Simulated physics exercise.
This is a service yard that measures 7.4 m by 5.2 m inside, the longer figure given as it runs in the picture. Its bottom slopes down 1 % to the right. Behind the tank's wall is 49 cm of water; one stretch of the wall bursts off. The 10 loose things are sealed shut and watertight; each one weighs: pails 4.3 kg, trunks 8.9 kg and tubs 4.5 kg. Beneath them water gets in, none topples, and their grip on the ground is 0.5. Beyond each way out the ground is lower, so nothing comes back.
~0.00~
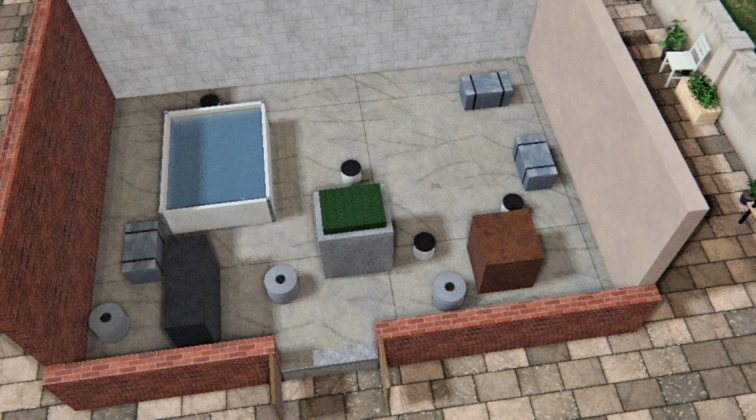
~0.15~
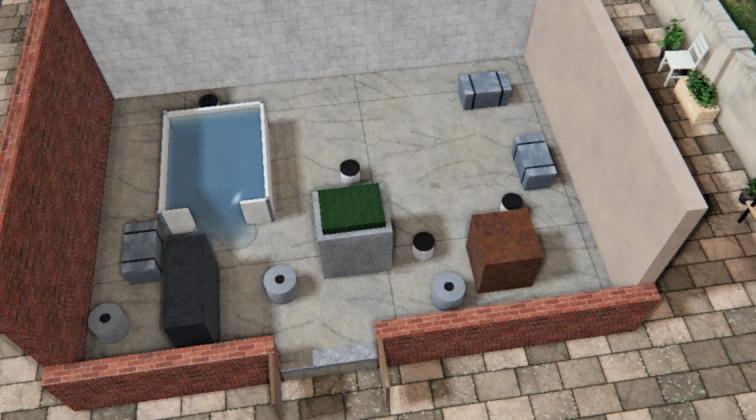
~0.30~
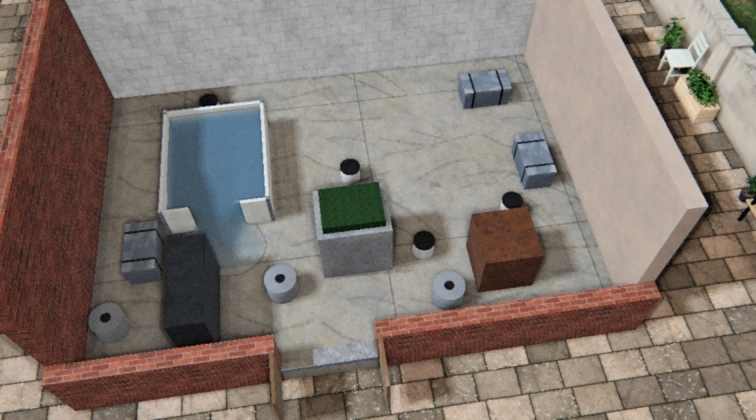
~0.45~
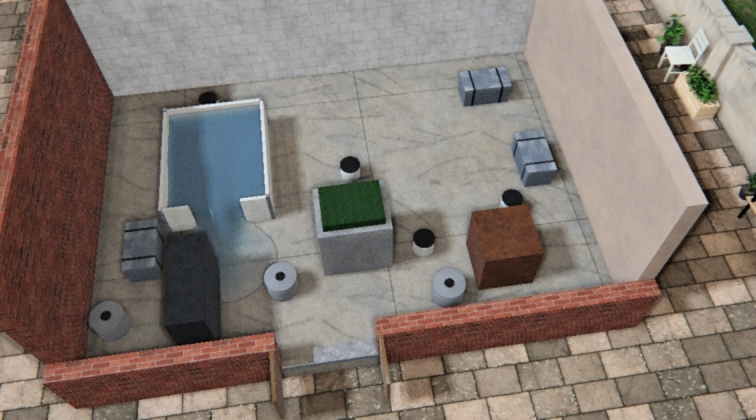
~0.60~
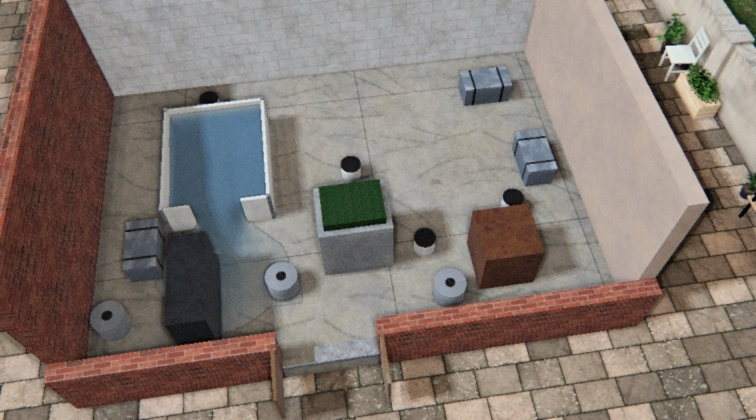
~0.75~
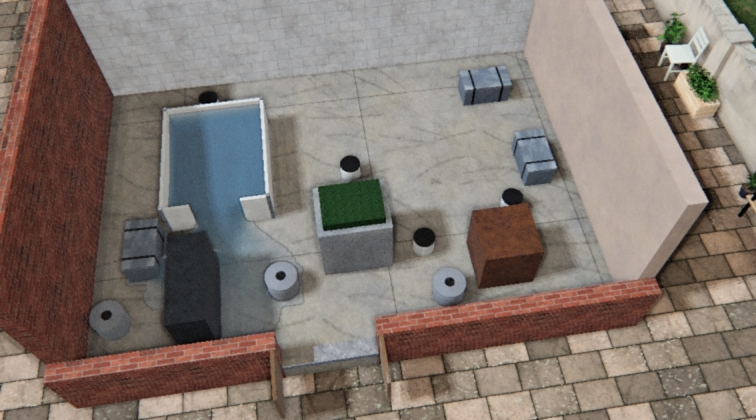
In the video, part of the front wall of a white-sided tank opens in a brick-walled yard, and water spreads in a thin sheet across the paving toward the viewer, while the surrounding blocks, trunks and tubs stay in place.
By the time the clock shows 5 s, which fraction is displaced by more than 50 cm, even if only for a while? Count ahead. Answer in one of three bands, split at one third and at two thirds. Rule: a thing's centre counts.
One to two thirds.
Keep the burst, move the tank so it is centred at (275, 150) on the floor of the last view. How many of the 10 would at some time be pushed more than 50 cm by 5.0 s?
Then 3.
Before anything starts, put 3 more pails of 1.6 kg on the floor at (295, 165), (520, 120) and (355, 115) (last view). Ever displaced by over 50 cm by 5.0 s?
Result, one by one: Not exceeded, not exceeded and not exceeded.
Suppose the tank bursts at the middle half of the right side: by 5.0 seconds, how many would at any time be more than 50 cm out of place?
That would give 3.
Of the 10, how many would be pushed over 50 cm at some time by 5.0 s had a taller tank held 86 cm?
The count would be 4.
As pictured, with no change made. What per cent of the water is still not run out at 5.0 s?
Around 82 % of the water.
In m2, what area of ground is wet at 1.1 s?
Roughly 7.0 m2.
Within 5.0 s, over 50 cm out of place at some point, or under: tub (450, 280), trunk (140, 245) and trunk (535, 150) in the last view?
The first is beyond the limit, the second beyond the limit, and the third inside the limit.
After 1.1 s 0 of 10 are over 50 cm from their spots; 0 afloat.
After 2.2 s 2 of 10 are over 50 cm from their spots; 2 afloat.
After 3.5 s 3 of 10 are over 50 cm from their spots; 3 afloat.
After 5.0 s 4 of 10 are over 50 cm from their spots, and 4 have been at some point; 3 afloat.
